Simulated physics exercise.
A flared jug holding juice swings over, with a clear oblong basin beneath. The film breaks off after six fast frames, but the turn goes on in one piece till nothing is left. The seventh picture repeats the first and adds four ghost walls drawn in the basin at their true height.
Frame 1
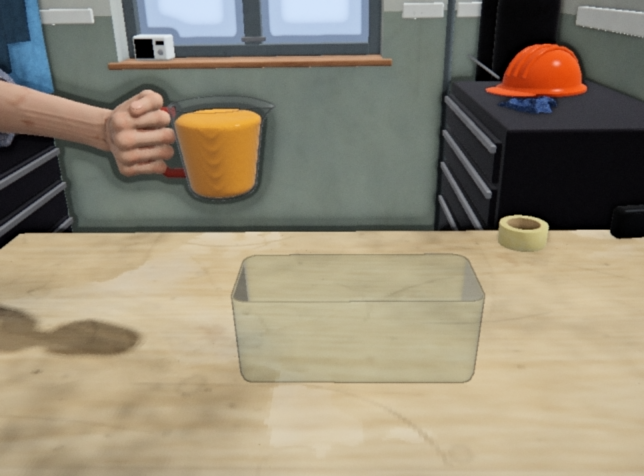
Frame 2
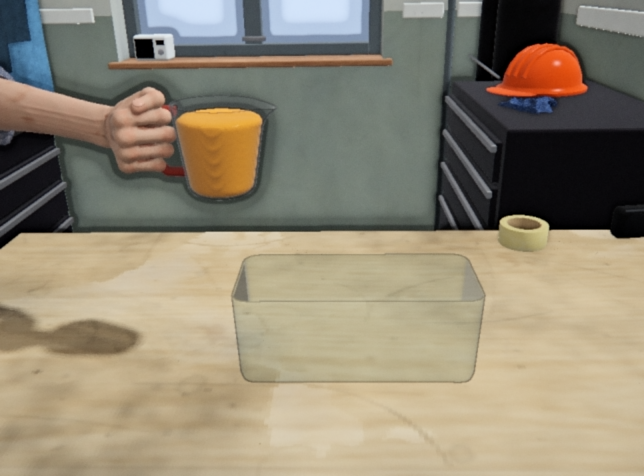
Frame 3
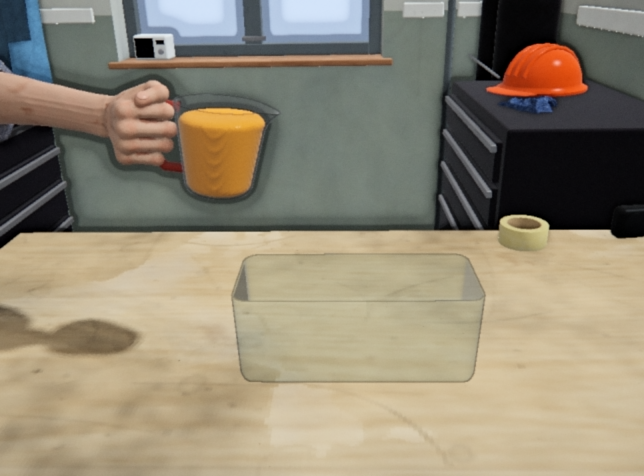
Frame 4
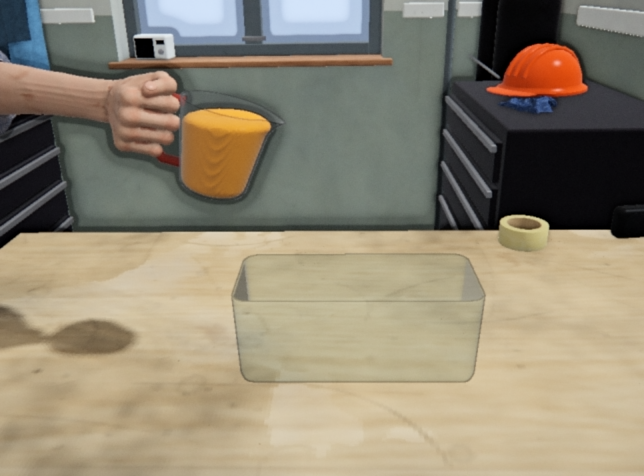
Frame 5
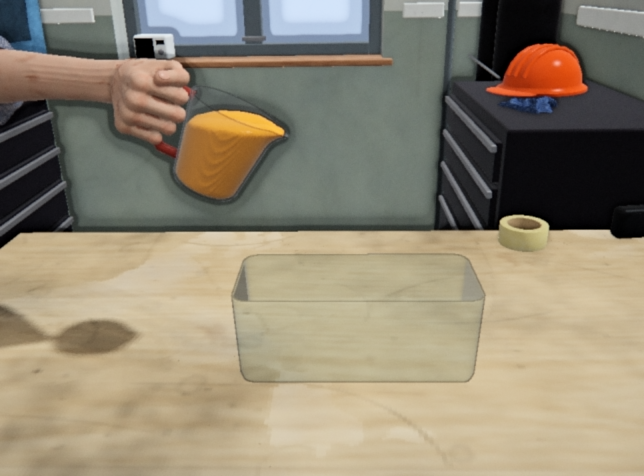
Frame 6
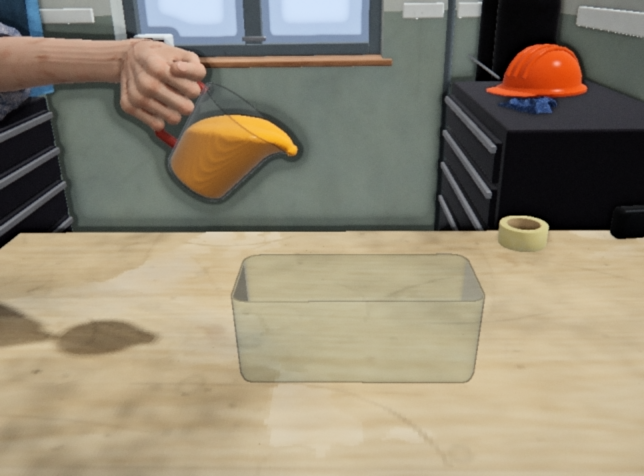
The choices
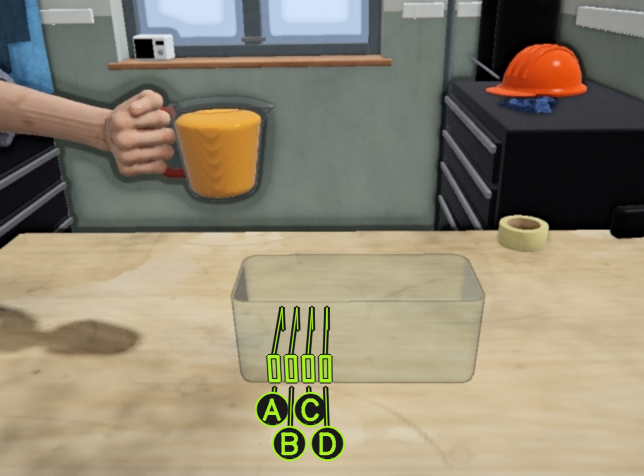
A hand tilts a jug of orange juice rightward until juice reaches over its lip.
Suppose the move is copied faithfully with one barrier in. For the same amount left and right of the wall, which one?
Place D does it best.
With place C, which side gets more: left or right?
The right one.
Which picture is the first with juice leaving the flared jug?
In picture 6.
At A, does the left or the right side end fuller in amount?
The right one.
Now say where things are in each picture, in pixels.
In the first frame, upright, lip at (274, 106); basin from (241, 377) to (474, 378); nothing has left yet.
In the second frame, upright, lip at (276, 107); nothing has left yet.
In the third frame, tipped about 7°, lip at (279, 113); nothing has left yet.
In the fourth frame, tipped about 16°, lip at (284, 122); nothing has left yet.
In the fifth frame, tipped about 27°, lip at (288, 135); nothing has left yet.
In the sixth frame, tipped about 40°, lip at (289, 151); juice is over the lip, down to (293, 152).
In lime, A at (274, 387); B at (291, 387); C at (308, 387); D at (325, 387).
With A, about 6 % ends left of the wall and 92 % right of it.
With B, about 9 % ends left of the wall and 88 % right of it.
With C, about 26 % ends left of the wall and 72 % right of it.
With D, about 45 % ends left of the wall and 51 % right of it; 4 % is lost outside.
